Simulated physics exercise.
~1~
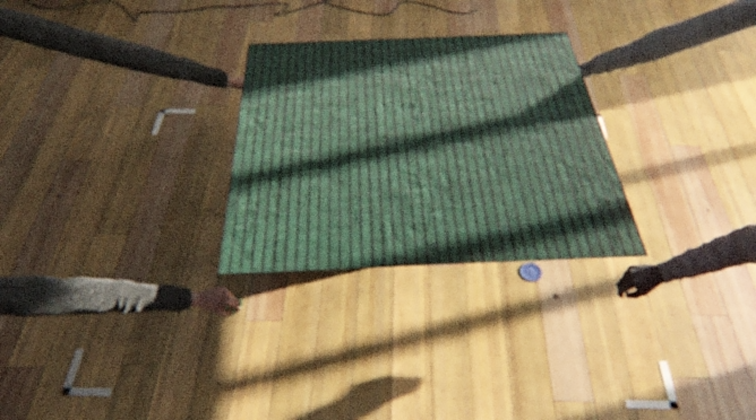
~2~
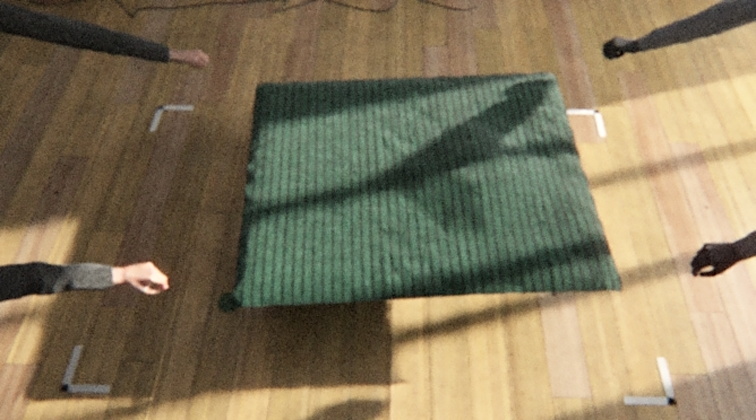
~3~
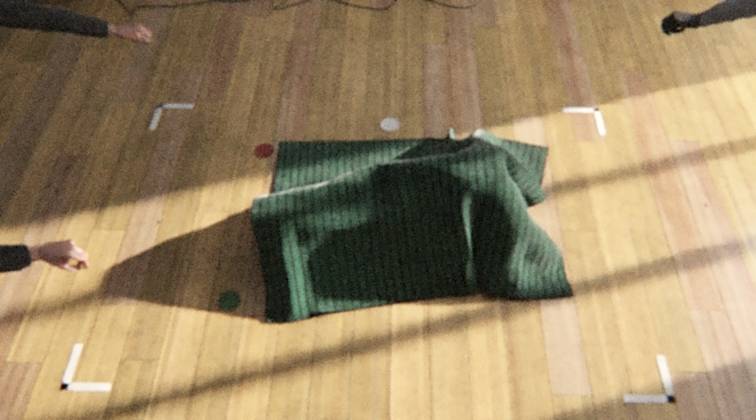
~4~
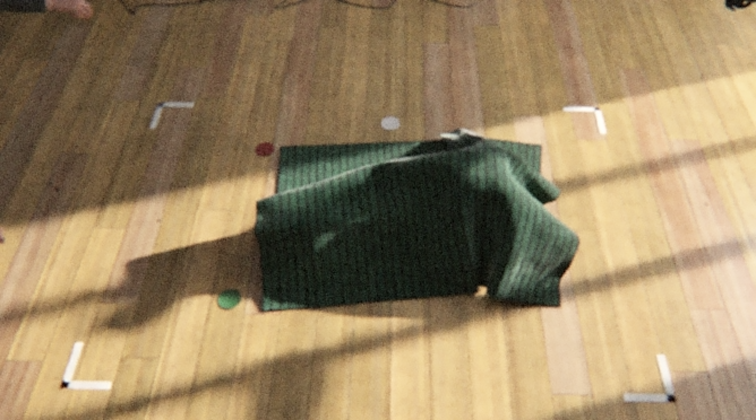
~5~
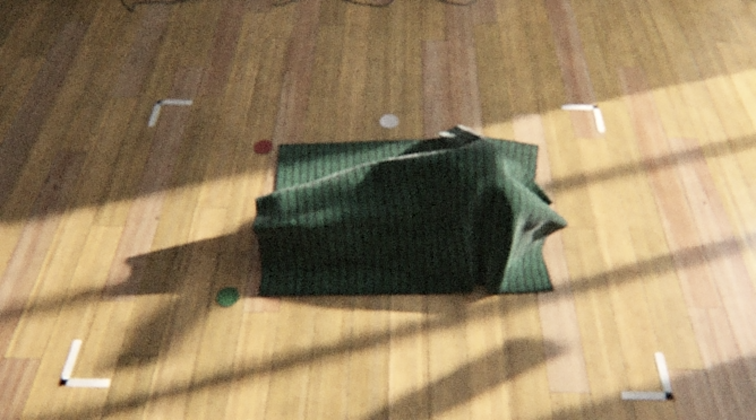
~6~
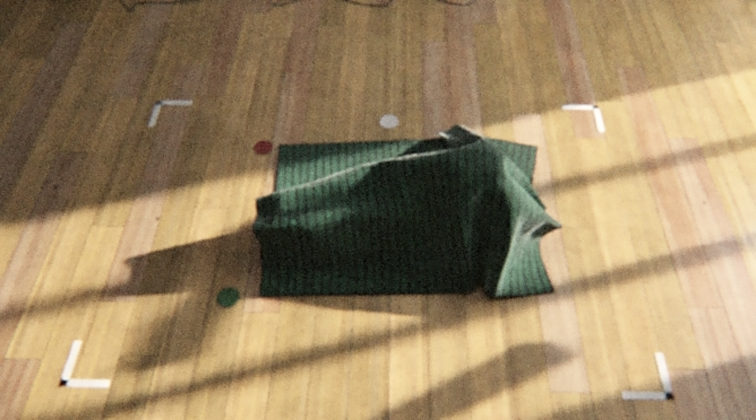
The footage shows four hands holding a green ribbed cloth level above a wooden floor, then letting go and withdrawing as it drops and drapes over hidden raised shapes, covering a blue disc while red, white and green discs remain visible around the crumpled fabric.
